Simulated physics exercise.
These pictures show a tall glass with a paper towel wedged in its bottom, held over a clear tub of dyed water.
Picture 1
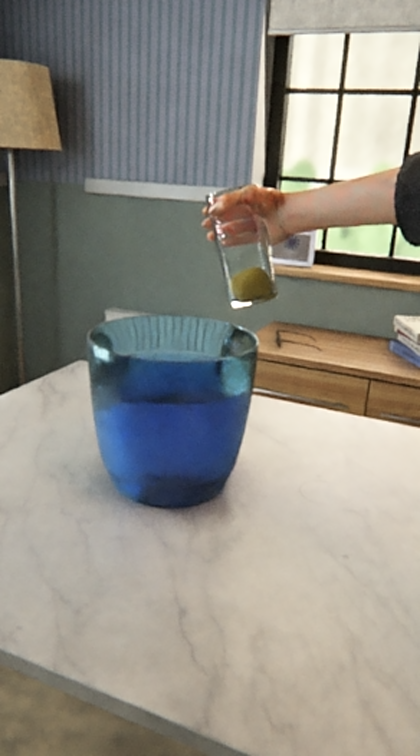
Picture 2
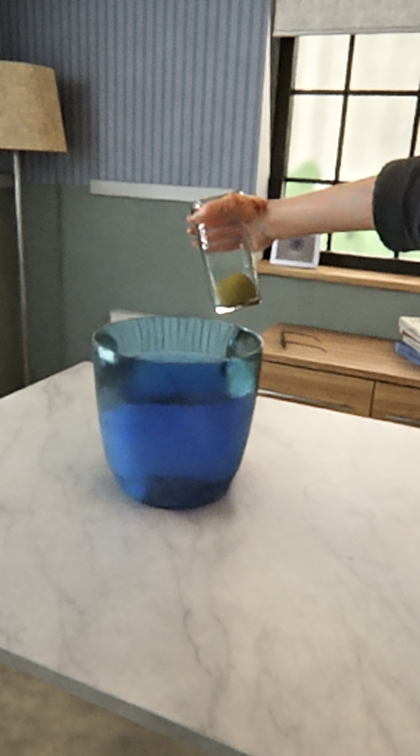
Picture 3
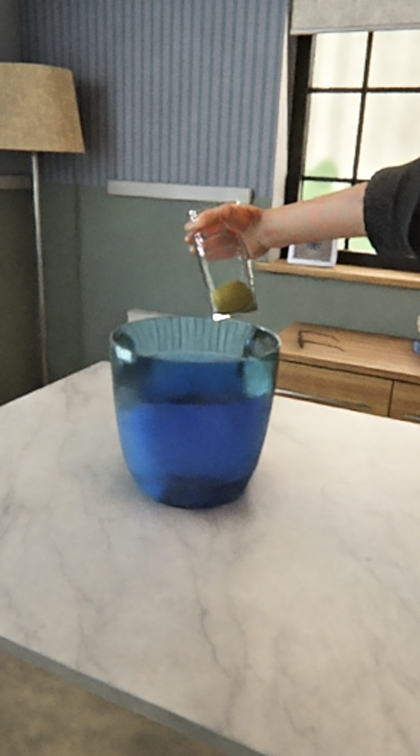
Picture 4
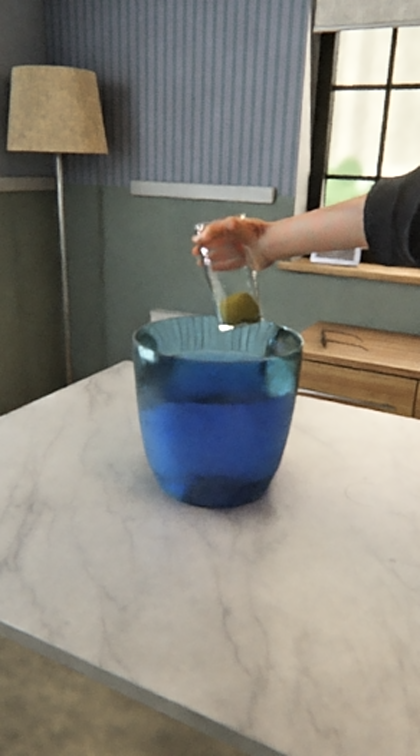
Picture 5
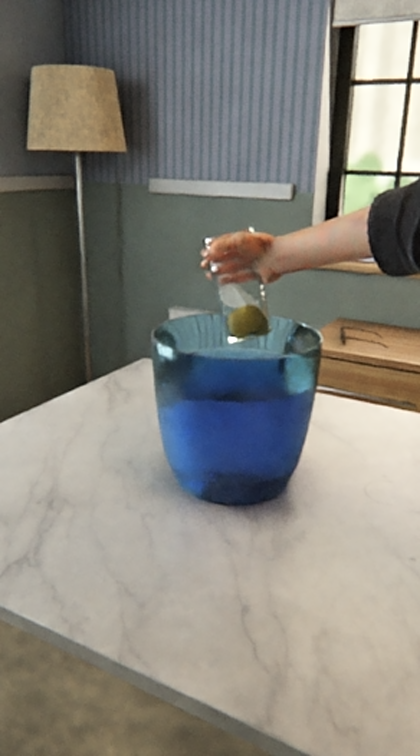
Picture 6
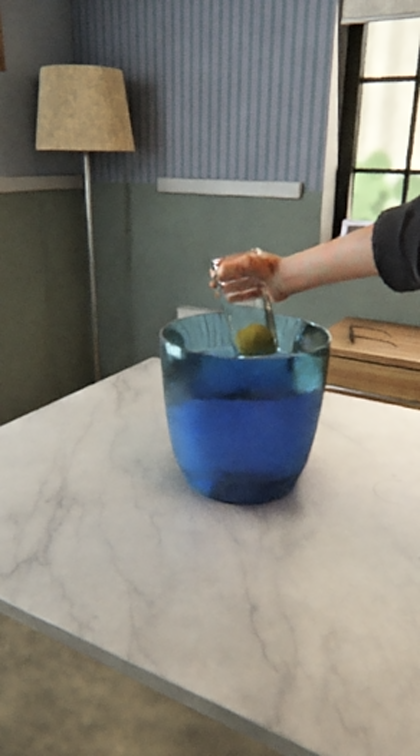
A hand lowers a tall glass with a wad inside toward blue water in a tub.
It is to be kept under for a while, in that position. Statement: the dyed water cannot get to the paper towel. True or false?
False.
A moment on, the tall glass enters the dyed water.
Further on, dyed water pours in as the air escapes.
When it is over, the tall glass is under, flooded, and the paper towel is wet.
